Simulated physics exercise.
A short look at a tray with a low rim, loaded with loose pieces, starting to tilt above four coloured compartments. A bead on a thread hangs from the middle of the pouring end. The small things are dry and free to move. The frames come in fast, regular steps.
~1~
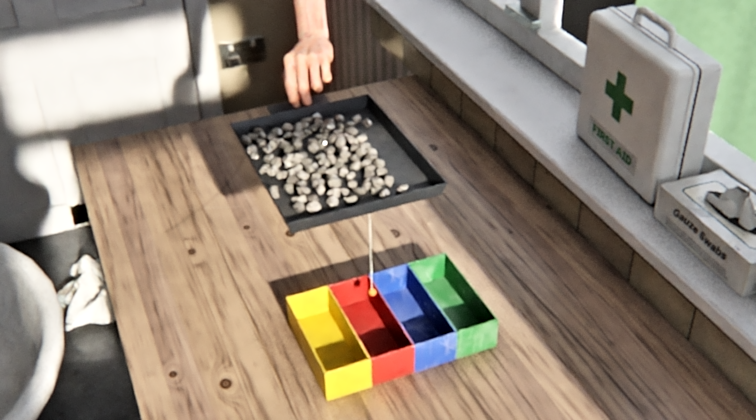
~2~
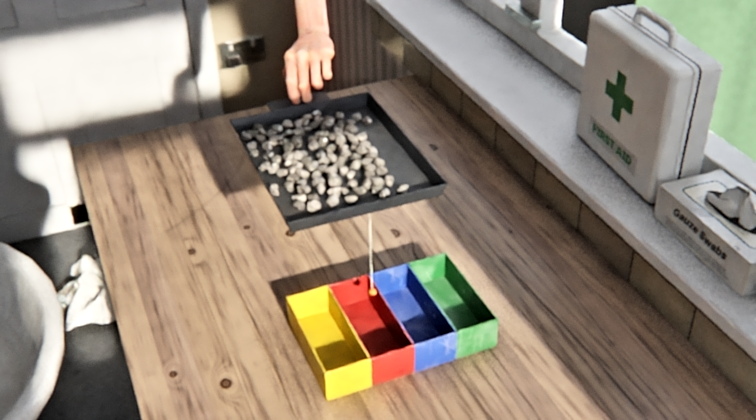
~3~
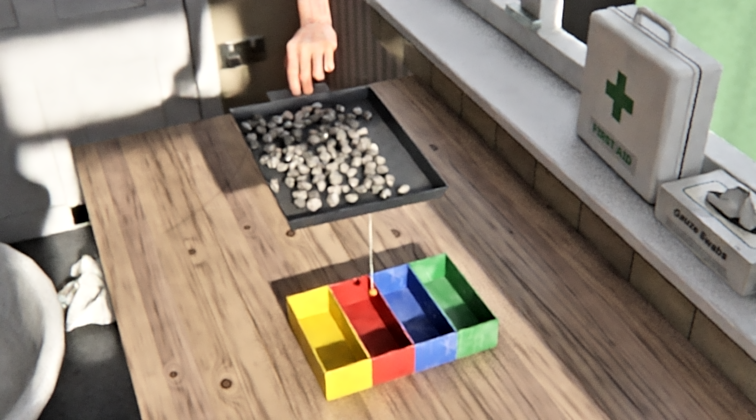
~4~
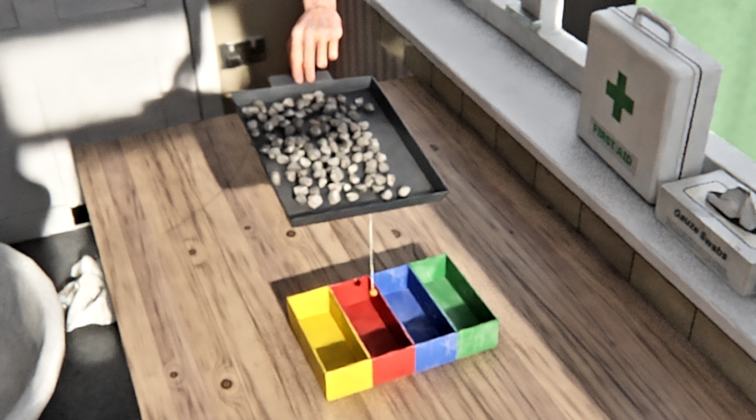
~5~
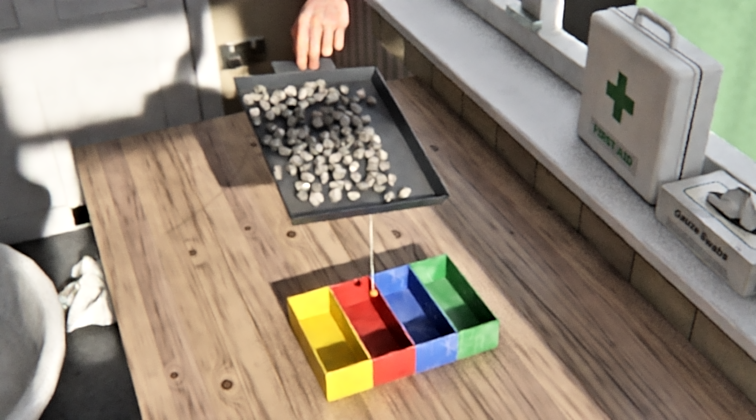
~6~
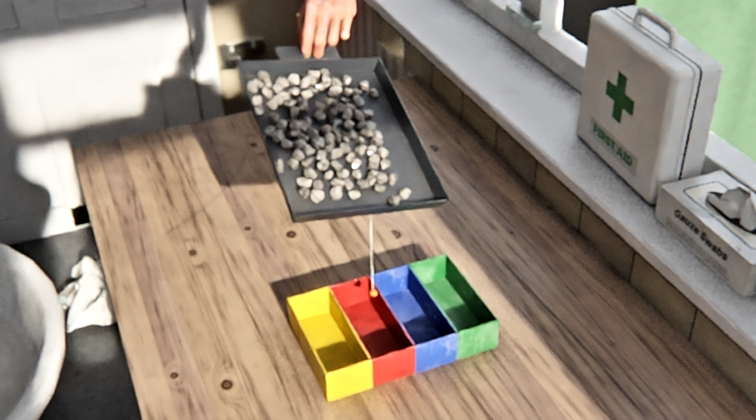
The clip opens on a dark, low-rimmed tray of grey pebble-like pieces, held level by a hand above yellow, red, blue and green compartments on a wooden table. The hand then raises the far end, tilting the tray gradually toward its lower right corner, while the bead hangs nearly still on its thread.
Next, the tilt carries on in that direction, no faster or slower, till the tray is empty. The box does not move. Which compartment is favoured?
Most goes to the green cell.
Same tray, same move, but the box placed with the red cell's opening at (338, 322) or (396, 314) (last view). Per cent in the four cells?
First some 50, then 100 per cent.
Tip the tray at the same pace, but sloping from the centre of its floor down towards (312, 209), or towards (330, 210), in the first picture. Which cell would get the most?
First the cell in yellow, then that yellow cell.
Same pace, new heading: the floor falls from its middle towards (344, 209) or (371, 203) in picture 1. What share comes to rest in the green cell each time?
Roughly 0 per cent, and 20 per cent.
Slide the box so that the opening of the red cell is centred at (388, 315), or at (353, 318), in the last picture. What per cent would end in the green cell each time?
Roughly 40 per cent, and 60 per cent.
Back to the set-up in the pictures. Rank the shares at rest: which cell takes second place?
In second place: The blue one.
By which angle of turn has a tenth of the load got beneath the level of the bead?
Around 80° of tilt.
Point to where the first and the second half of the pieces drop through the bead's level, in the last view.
Early half (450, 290), late half (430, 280).
Soon after the last picture, tray tipped steeply; nearly all on the tray; a stray few falling or outside the box.
A little later, tray tipped past a quarter turn; a stray few on the tray; about half in the green cell; about a quarter in the blue cell; a stray few in the red cell; about a quarter falling or outside the box.
Later still, tray tipped past a quarter turn; about two thirds in the green cell; about a quarter in the blue cell; a stray few in the red cell; a small part falling or outside the box.
At rest, tray tipped past a quarter turn; about two thirds in the green cell; about a quarter in the blue cell; a stray few in the red cell; none in the yellow cell; a small part outside the box.
